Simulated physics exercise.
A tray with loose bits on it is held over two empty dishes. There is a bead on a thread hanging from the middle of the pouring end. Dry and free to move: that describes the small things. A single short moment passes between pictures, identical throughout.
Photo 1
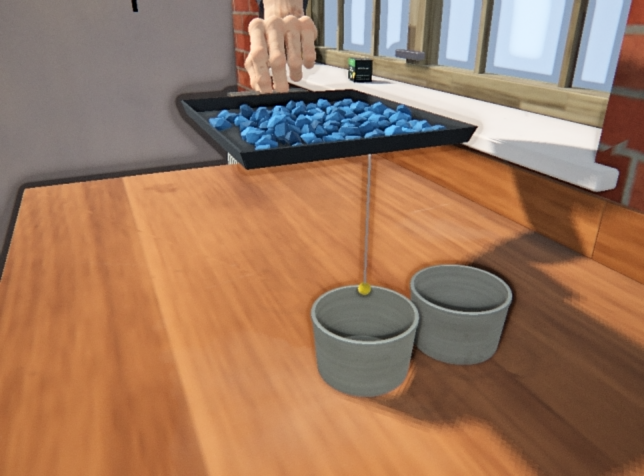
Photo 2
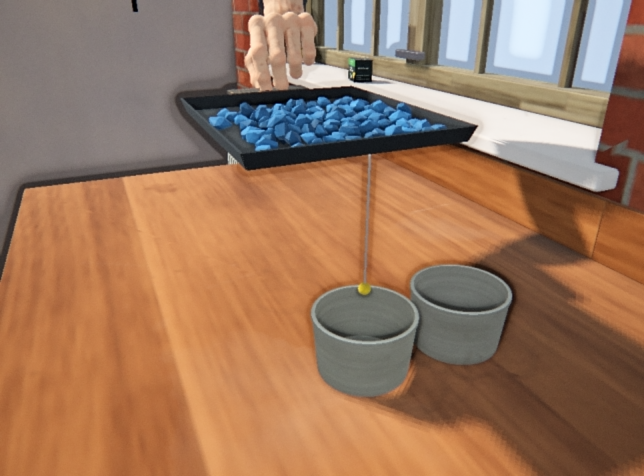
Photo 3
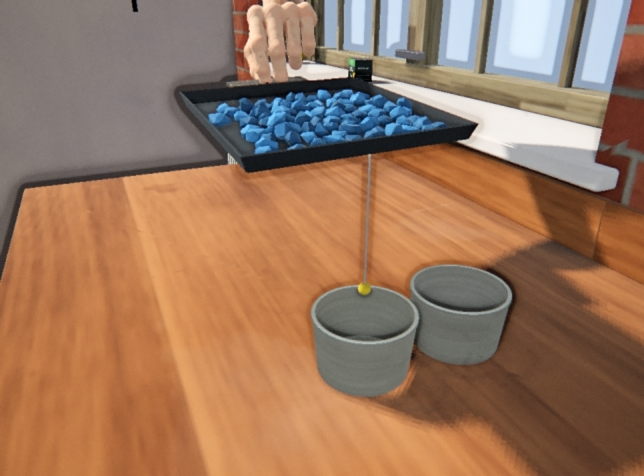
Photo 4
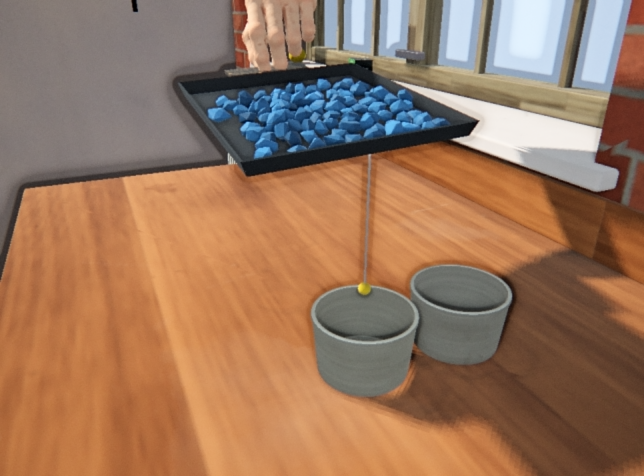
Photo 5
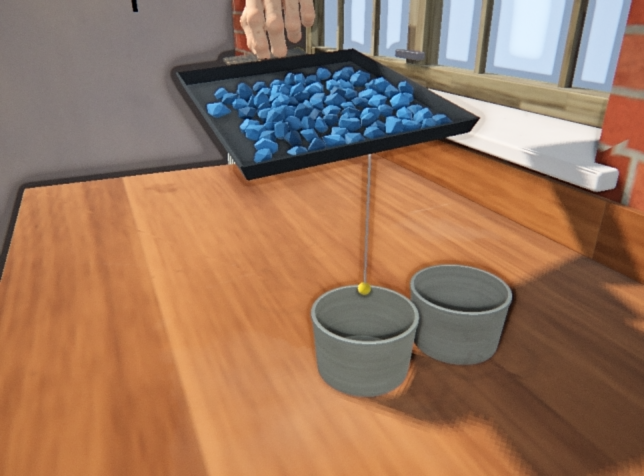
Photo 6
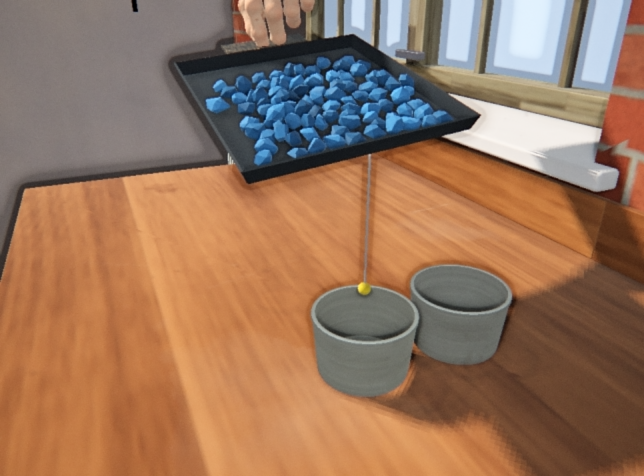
A hand raises the back of a black tray of blue stones above two empty dishes.
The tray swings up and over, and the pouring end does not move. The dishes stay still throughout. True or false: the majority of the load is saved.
False.
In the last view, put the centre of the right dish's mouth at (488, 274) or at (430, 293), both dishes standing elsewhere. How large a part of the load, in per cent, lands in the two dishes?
In the first position around 0 percent, in the second around 30 percent.
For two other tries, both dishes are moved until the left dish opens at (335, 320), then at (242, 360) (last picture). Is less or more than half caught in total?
Together the dishes get less than a half first, then beyond half.
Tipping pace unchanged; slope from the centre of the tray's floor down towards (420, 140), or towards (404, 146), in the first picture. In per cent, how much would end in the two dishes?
First heading roughly 80 %, second roughly 50 %.
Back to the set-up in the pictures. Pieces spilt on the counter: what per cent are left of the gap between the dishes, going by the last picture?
Estimate: Near 90 per cent.
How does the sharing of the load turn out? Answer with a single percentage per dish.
Per hundred pieces, the left dish ends with about 10 and the right dish with about 0.
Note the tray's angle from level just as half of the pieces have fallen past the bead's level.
I'd put it at about 85 degrees.
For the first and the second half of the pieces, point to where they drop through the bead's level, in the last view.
Around (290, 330), followed by around (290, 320).
Shortly afterwards, tray tipped steeply; all but a few on the tray; only a few in the air.
Next, tray tipped right over; a little on the tray; a little in the left dish; the bulk outside both; a little in the air.
Some moments later, tray tipped past a quarter turn; a little in the left dish; the bulk outside both.
In the end, tray tipped past a quarter turn; a little in the left dish; none at all in the right dish; the bulk outside both.
